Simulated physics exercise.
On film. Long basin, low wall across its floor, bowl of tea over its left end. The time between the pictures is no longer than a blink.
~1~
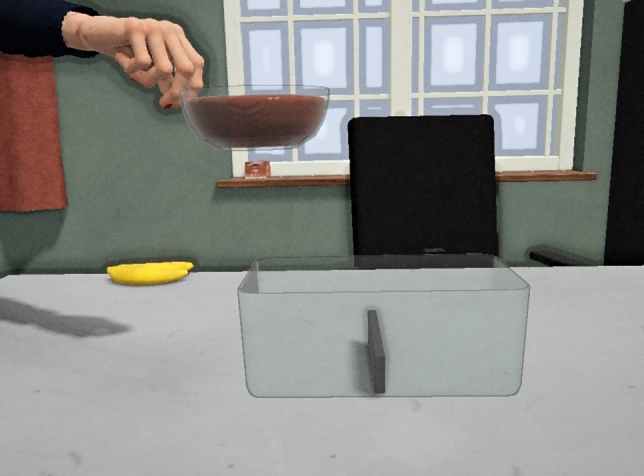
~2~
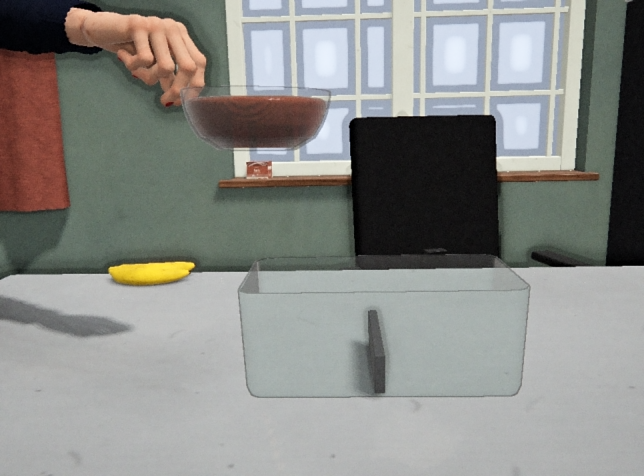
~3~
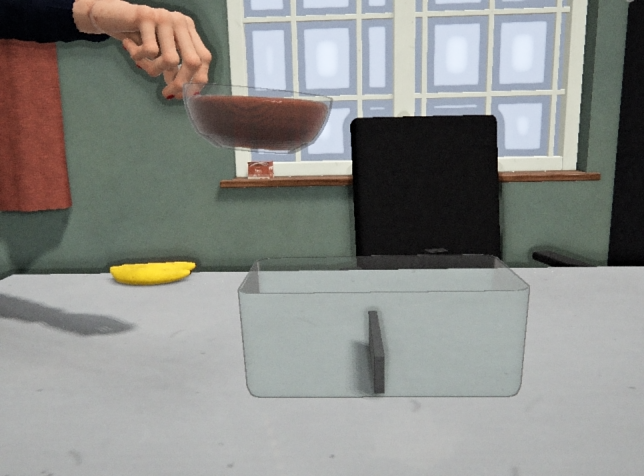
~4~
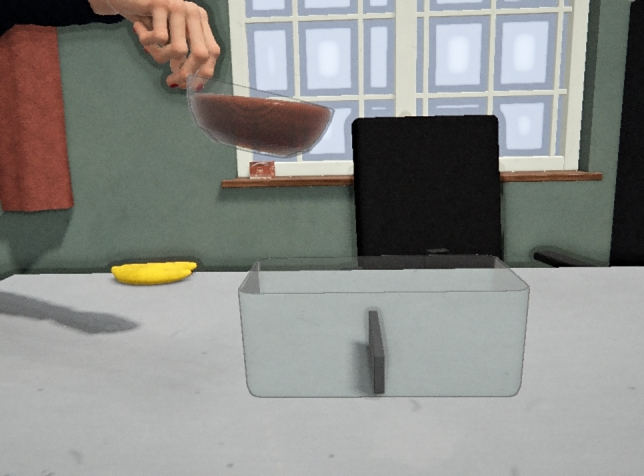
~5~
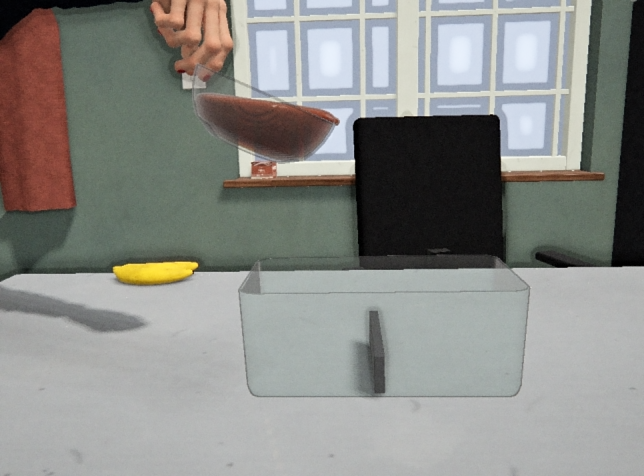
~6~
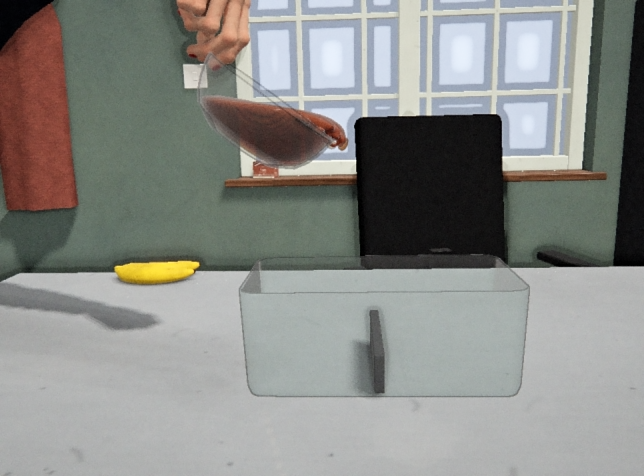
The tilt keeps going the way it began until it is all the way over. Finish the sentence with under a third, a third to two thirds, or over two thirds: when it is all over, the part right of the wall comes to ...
When it is all over, the part right of the wall comes to a third to two thirds.
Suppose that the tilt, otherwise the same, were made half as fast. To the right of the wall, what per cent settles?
Roughly 70 in a hundred.
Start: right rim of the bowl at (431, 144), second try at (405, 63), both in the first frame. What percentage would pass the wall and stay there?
The first gives 75 %, the second 70 %.
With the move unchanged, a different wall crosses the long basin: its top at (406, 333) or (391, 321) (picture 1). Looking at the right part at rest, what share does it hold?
That'd be about 20 percent for the first and about 30 percent for the other.
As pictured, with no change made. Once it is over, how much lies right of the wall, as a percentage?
I'd say near 50 in a hundred.
A moment on, the bowl is tipped right over and 3 per cent is still to pour, 11 is left of the wall and 44 right of it.
Next, the bowl is tipped right over and 0 per cent is still to pour, 40 is left of the wall and 48 right of it.
Then the bowl is tipped right over and 0 per cent is still to pour, 44 is left of the wall and 49 right of it.
Later the bowl is tipped right over and 0 per cent is still to pour, 46 is left of the wall and 49 right of it.
In the end 46 per cent lies left of the wall, 49 right of it and 5 outside.
